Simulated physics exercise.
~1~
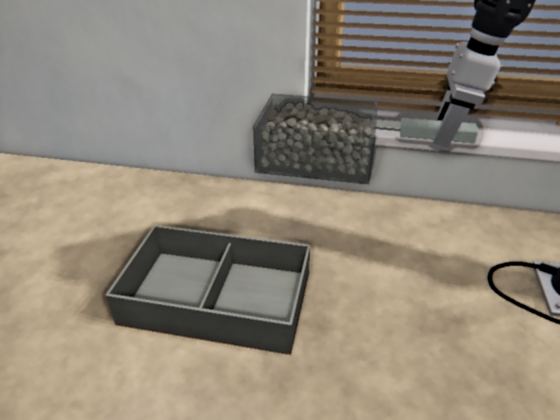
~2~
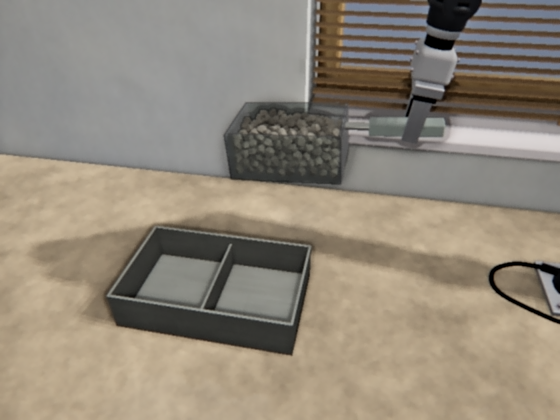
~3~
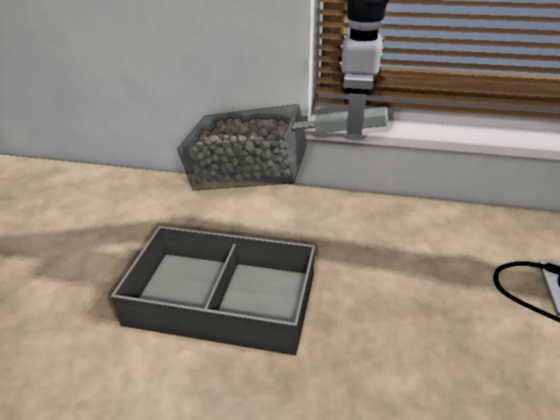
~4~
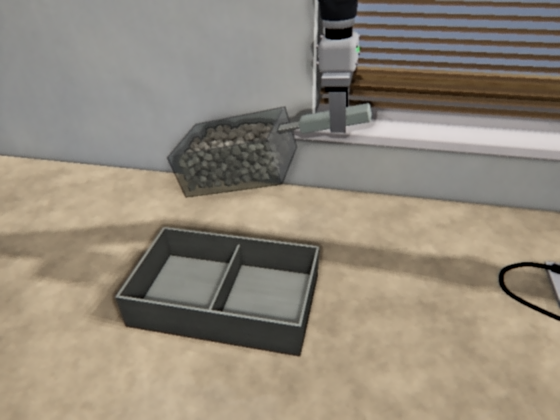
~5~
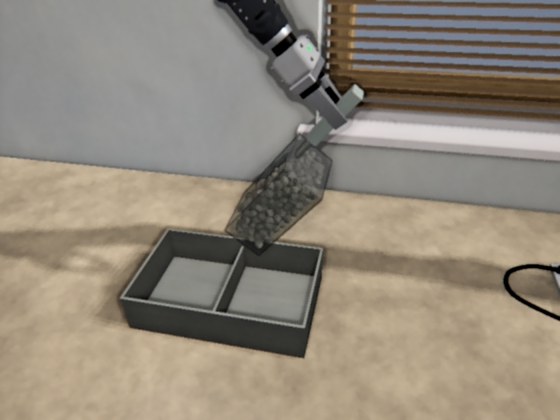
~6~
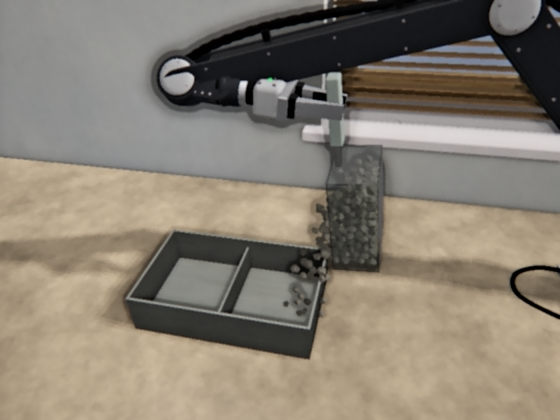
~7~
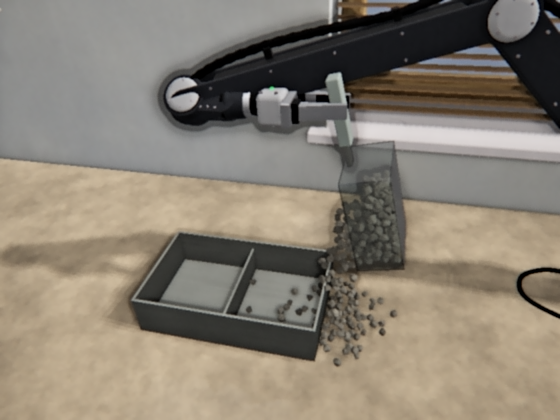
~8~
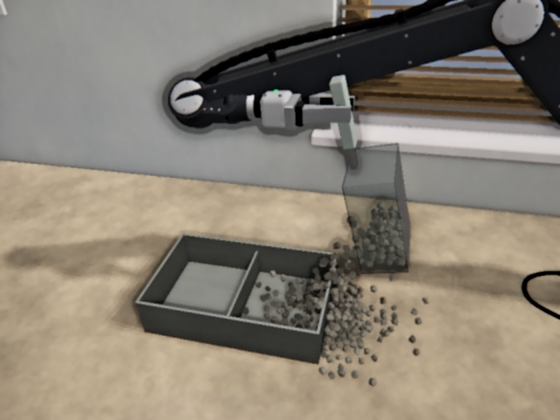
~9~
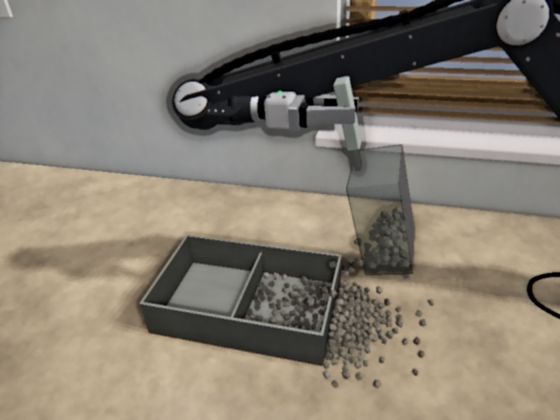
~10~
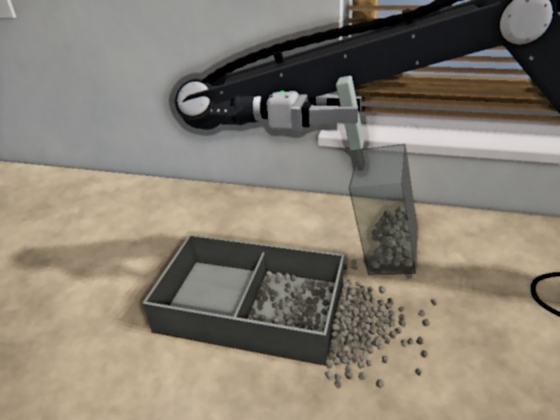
The clip opens on a sandy-coloured surface with a dark, open crate split into two parts, while a robot arm by a window blind holds a clear box of small grey pebbles. The arm carries the box left, tipping it slightly as it goes. It then swings the box down toward the crate and turns it steeply, until pebbles start spilling near the right-hand part. Some land inside, but many pour past the right edge and scatter across the surface. The flow dwindles, and the tilted box ends still, with pebbles left inside it and the crate's left part empty.
